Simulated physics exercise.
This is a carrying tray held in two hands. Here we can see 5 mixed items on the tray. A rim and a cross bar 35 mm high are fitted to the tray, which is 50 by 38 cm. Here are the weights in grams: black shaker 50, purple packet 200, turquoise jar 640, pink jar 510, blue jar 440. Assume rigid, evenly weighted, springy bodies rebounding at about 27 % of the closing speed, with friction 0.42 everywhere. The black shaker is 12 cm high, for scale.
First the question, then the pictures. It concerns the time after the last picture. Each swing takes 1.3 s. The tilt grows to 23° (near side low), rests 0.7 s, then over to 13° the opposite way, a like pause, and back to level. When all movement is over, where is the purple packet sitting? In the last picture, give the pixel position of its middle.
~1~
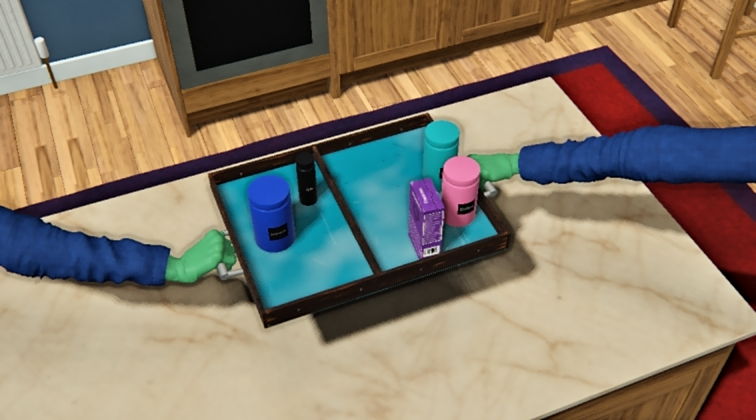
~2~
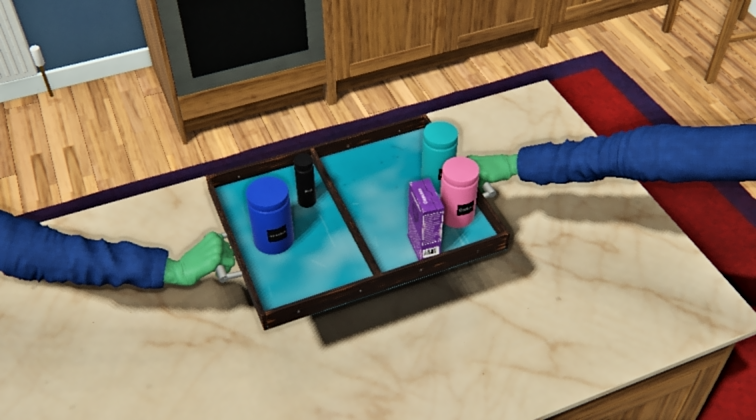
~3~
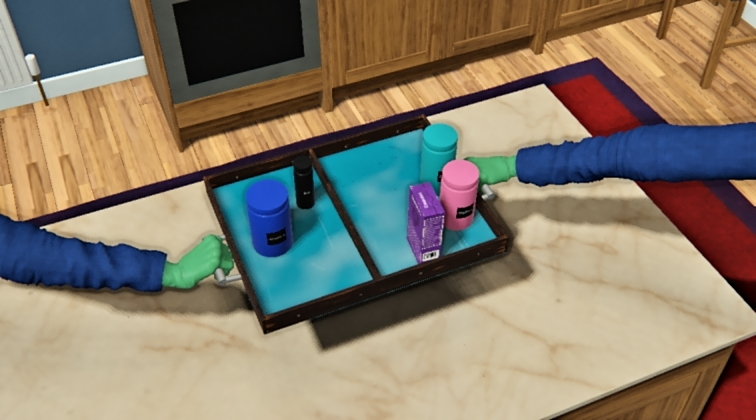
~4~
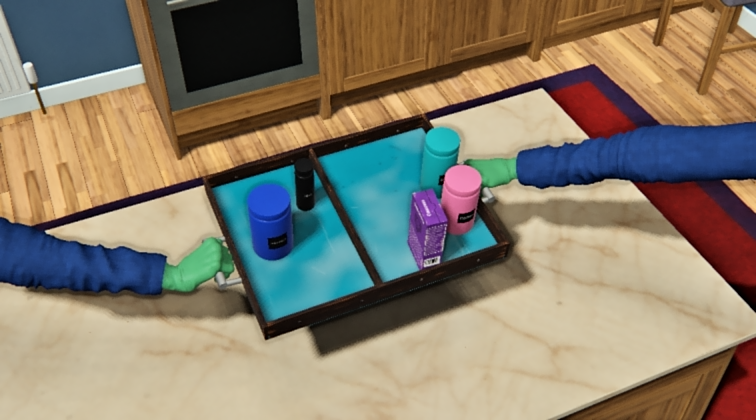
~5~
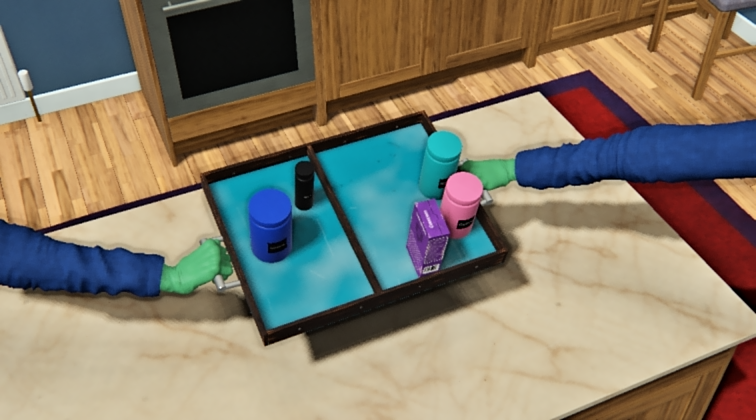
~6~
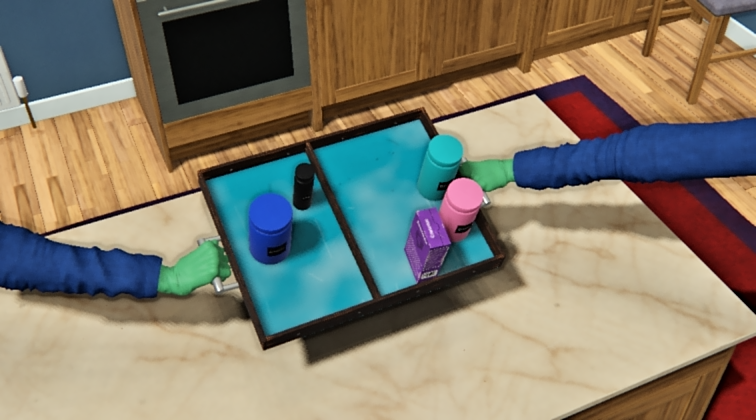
I would say it sits at (425, 226).
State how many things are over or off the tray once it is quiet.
Total: 1.
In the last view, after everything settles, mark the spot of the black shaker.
It finishes around (330, 272).
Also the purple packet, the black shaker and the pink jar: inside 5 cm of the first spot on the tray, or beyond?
Note: Purple packet is left in place. Black shaker departs its position. Pink jar is left in place.
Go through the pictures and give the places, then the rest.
Tray level; purple packet (426, 222); black shaker (307, 179), in the first frame.
Tray level; pink jar (459, 193); blue jar (271, 216), in the second frame.
Tilt 2°, near edge down; black shaker (304, 183); turquoise jar (439, 160), in the third frame.
Tilt 6°, near edge down; pink jar (460, 200); blue jar (271, 223), in the fourth frame.
Tilt 12°, near edge down; black shaker (304, 186); turquoise jar (440, 166), in the fifth frame.
Tilt 17°, near edge down; purple packet (426, 246); pink jar (459, 211), in the sixth frame.
Then, 0.50 s after the last picture, tilt 23°, near edge down; black shaker on its side.
Then, 1.20 s after the last picture, tilt 23°, near edge down; black shaker on its side; blue jar slid 2 cm; turquoise jar slid 2 cm.
Then, 2.00 s after the last picture, tilt 4°, far edge down; black shaker on its side; turquoise jar slid 3 cm; blue jar slid 3 cm.
Then, 3.90 s after the last picture, tilt 5°, far edge down; black shaker on its side; turquoise jar slid 3 cm; blue jar slid 3 cm.
At rest, tipped over on the tray, black shaker; the other 4 in place, give or take 5 cm. Seen from the same camera at the end, purple packet near (425, 226).
